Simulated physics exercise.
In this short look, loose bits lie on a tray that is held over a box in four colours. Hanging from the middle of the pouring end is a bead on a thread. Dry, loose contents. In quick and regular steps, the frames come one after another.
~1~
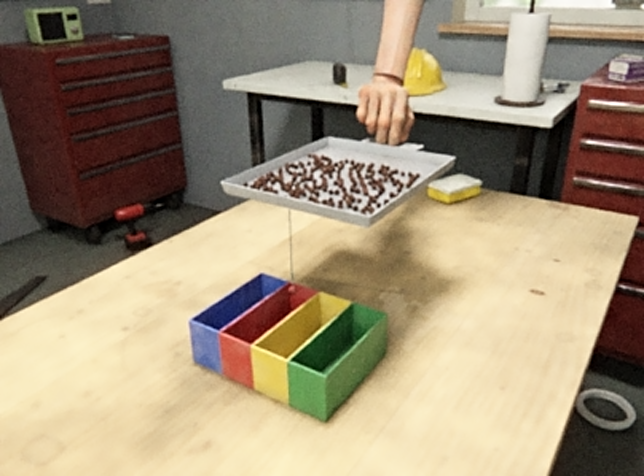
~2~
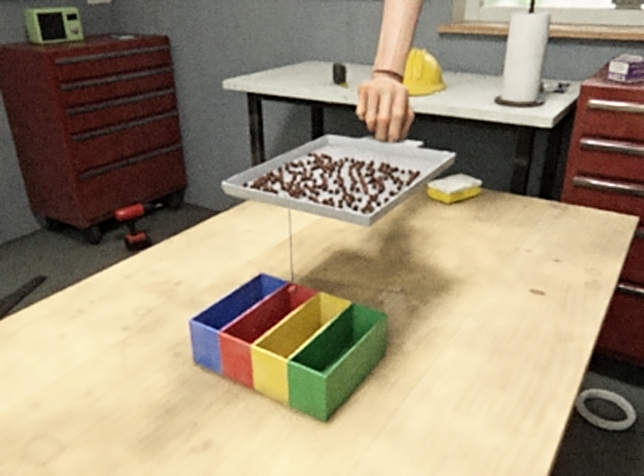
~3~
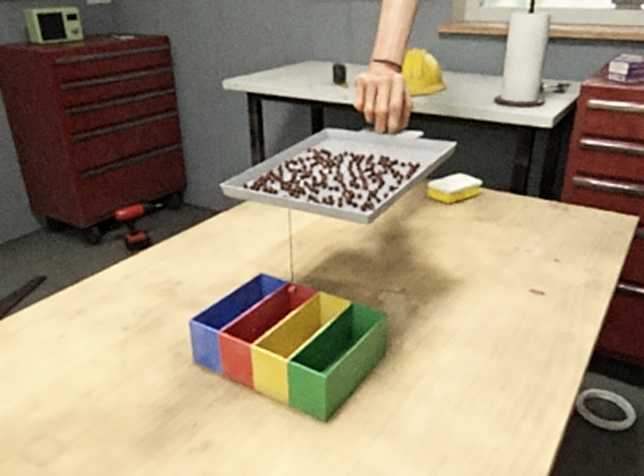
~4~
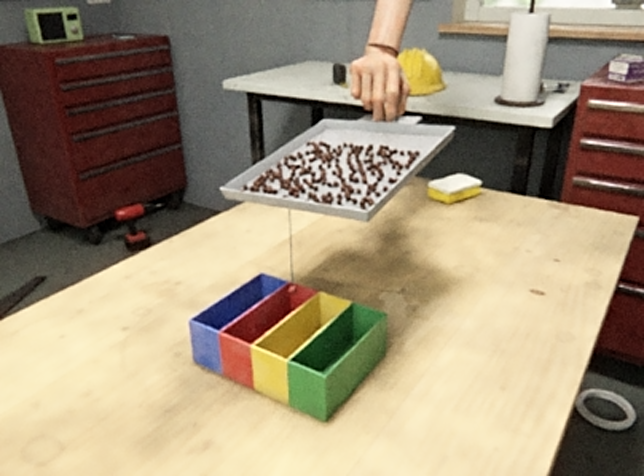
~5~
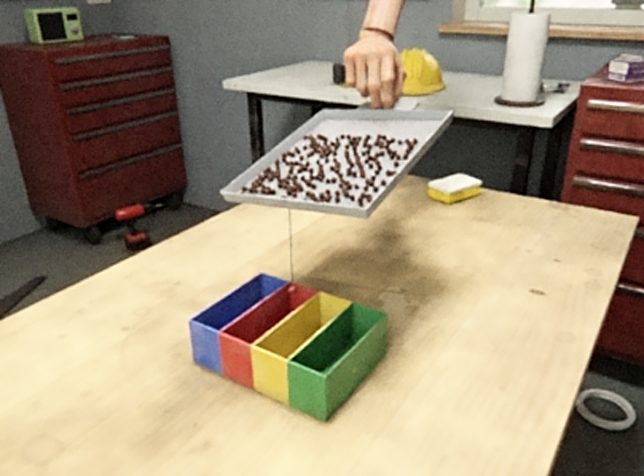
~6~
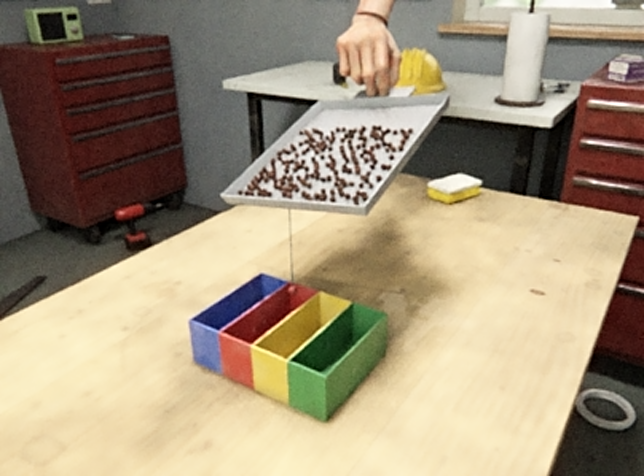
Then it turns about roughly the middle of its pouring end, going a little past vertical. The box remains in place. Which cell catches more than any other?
The blue cell catches the most.
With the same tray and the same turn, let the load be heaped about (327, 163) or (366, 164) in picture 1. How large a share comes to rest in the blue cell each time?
40 and 30 per cent.
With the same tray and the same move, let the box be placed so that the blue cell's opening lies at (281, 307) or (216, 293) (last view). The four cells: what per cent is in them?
Try 1: Some 10 %; try 2: Some 100 %.
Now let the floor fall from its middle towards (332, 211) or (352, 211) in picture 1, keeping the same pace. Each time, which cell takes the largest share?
Case 1 goes to that green cell, case 2 to the green cell.
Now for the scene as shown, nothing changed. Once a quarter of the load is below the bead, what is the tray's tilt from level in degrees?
The angle is roughly 110° at that point.
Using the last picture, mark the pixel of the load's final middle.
Somewhere around (240, 328) in the last picture.
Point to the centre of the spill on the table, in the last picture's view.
Look around pixel (206, 312).
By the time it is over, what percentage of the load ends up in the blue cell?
Around 40 percent.
Soon, tray tipped steeply; most on the tray; a stray few in the red cell; a stray few in the blue cell; a small part falling or outside the box.
A while on, tray tipped right over; most on the tray; a small part in the blue cell; a stray few in the red cell; a small part falling or outside the box.
Towards the end, tray tipped past a quarter turn; about half in the blue cell; a small part in the red cell; a stray few in the yellow cell; a stray few in the green cell; about a third falling or outside the box.
Finally, tray tipped past a quarter turn; about half in the blue cell; a small part in the red cell; a stray few in the yellow cell; a stray few in the green cell; about a third outside the box.
